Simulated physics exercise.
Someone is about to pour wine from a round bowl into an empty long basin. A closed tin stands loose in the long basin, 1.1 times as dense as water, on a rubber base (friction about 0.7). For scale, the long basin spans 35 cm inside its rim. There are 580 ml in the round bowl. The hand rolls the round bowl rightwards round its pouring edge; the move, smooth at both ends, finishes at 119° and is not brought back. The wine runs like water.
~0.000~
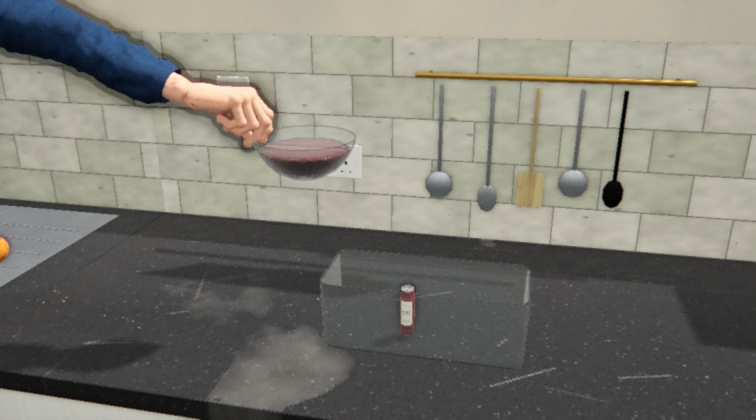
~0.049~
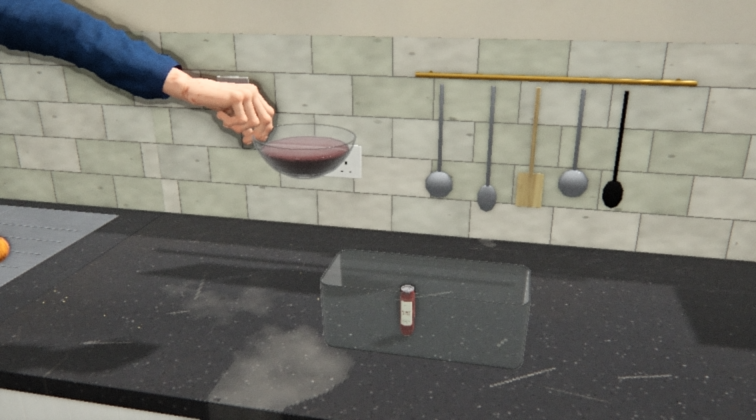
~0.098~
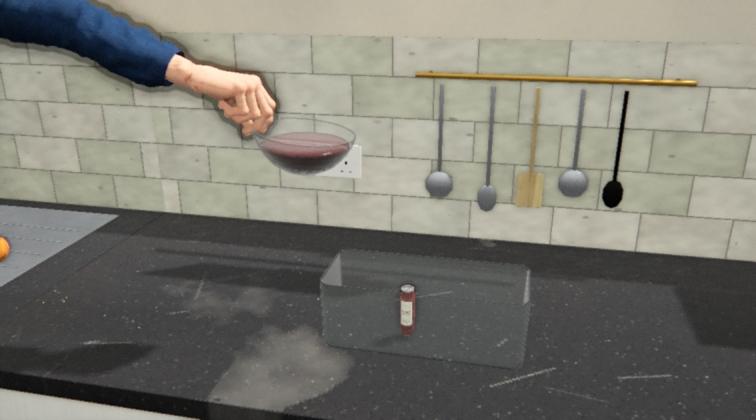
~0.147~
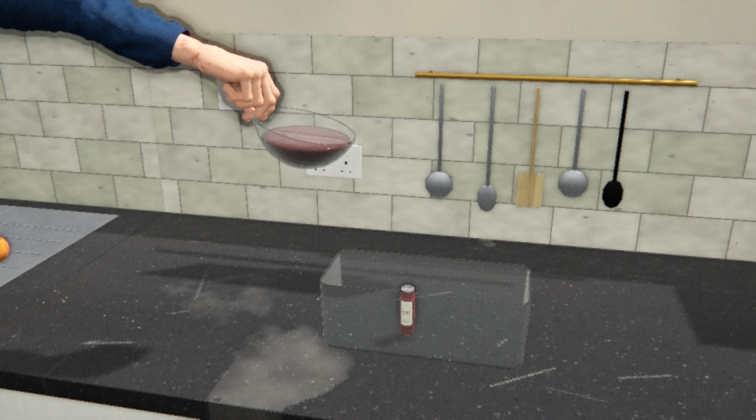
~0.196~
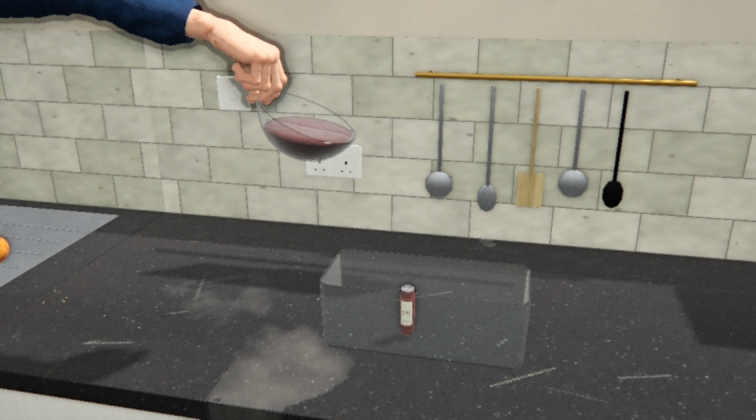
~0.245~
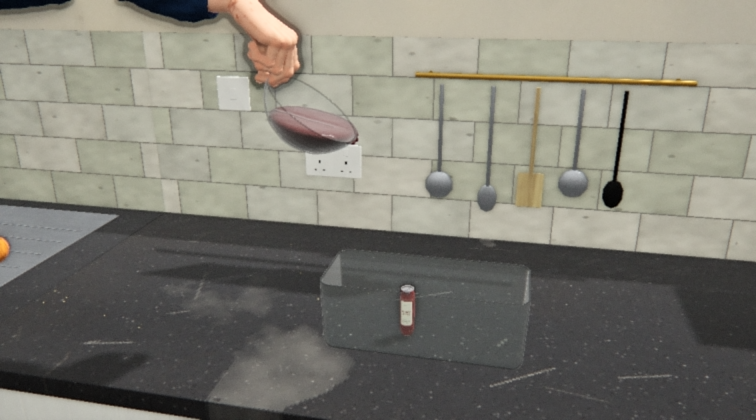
A hand in a blue sleeve held a round glass bowl of dark red wine above a clear basin with a small closed container inside, then slowly tilted the bowl to the right, more steeply.
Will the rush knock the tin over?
The tin falls.
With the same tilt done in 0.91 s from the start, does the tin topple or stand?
Then it falls.
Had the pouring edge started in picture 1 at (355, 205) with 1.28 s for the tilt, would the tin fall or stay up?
Then it keeps standing.
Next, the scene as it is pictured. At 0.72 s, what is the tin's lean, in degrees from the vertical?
It is at some 0°.
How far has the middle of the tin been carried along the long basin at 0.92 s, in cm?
Some 9 cm.
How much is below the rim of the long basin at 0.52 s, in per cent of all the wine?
Near 6 in a hundred.
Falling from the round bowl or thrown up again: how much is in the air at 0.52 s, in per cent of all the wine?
Near 90 in a hundred.
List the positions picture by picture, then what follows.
Tilt 0°; pouring edge (354, 141); surface from (264, 145) to (350, 150); the long basin's rim runs from (330, 266) to (530, 286); the tin's top is at (408, 291), in the first picture.
Tilt 2°; pouring edge (354, 141); surface from (265, 143) to (350, 149), in the second picture.
Tilt 7°; pouring edge (354, 141); surface from (265, 139) to (350, 146), in the third picture.
Tilt 14°; pouring edge (354, 141); surface from (266, 131) to (351, 141), in the fourth picture.
Tilt 25°; pouring edge (353, 141); surface from (268, 120) to (354, 136), in the fifth picture.
Tilt 37°; pouring edge (353, 141); surface from (272, 108) to (346, 127); 4 per cent is over the edge, in the sixth picture.
After 0.52 s the tilt is 107° and 4 per cent is still to pour; the tin stands where it began.
After 0.72 s the tilt is 119° and 0 per cent is still to pour; the tin stands 1 cm from where it began.
After 0.92 s the tilt is 119° and 0 per cent is still to pour; the tin lies on its side.
After 1.15 s the tilt is 119° and 0 per cent is still to pour; the tin lies on its side.
In the end the tin lies on its side.
